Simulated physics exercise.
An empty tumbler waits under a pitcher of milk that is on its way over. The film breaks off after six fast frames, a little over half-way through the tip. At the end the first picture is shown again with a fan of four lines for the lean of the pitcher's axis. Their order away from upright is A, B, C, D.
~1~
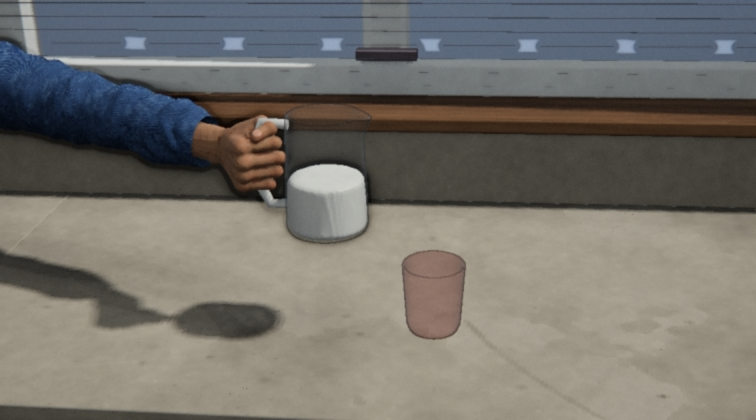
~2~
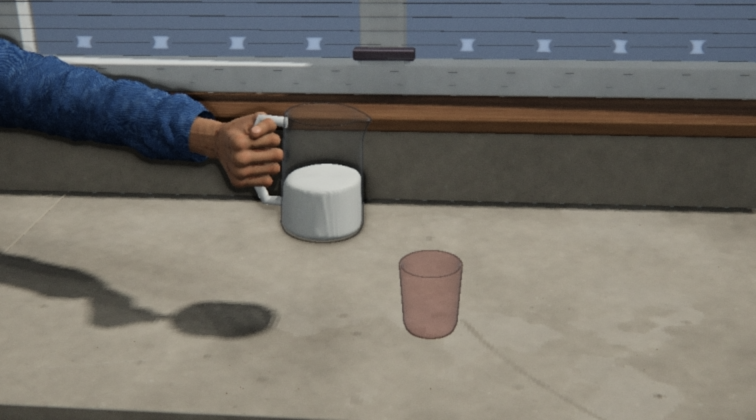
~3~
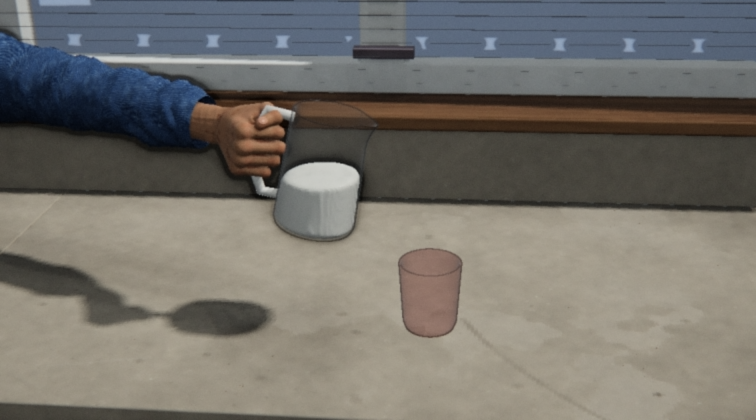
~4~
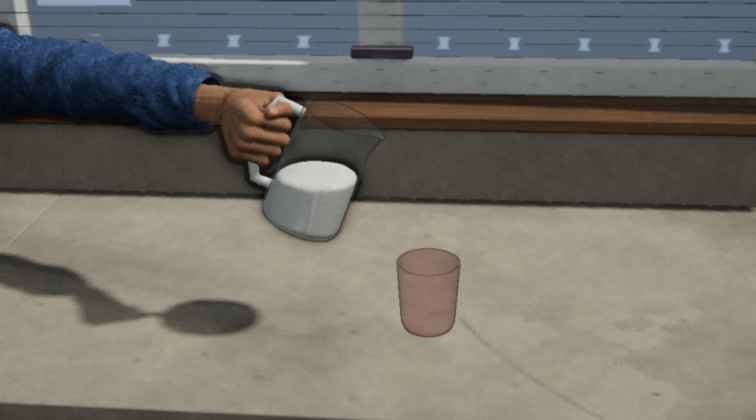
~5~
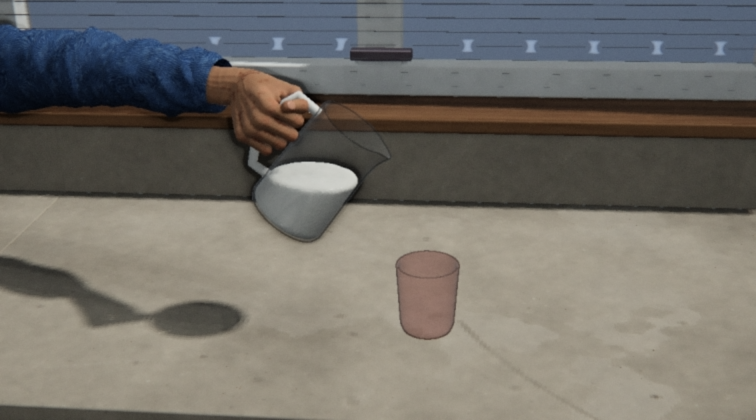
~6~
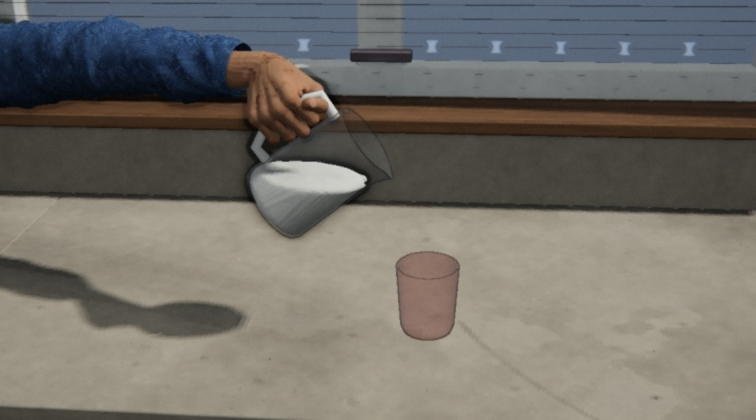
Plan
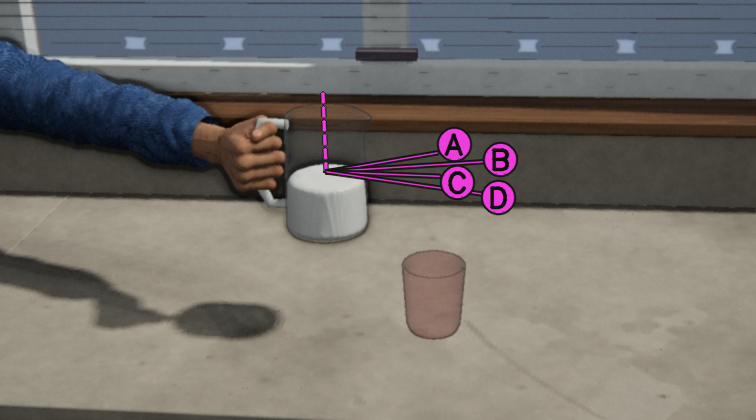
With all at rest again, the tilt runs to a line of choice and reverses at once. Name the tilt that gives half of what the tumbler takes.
Tilt A does it best.
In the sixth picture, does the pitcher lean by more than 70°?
No.
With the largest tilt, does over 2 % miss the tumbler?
Yes, it does.
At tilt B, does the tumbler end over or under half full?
Over.
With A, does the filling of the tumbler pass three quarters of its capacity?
No, less.
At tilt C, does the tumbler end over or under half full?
Over half.
In magenta, A at (437, 152); B at (483, 161); C at (439, 176); D at (481, 194).
If A is chosen, the tumbler ends with about 51 % of what it can hold.
If B is chosen, the tumbler ends with about 70 % of what it can hold; 4 % of the milk is spilt.
If C is chosen, the tumbler ends with about 80 % of what it can hold; 13 % of the milk is spilt.
If D is chosen, the tumbler ends with about 87 % of what it can hold; 22 % of the milk is spilt.
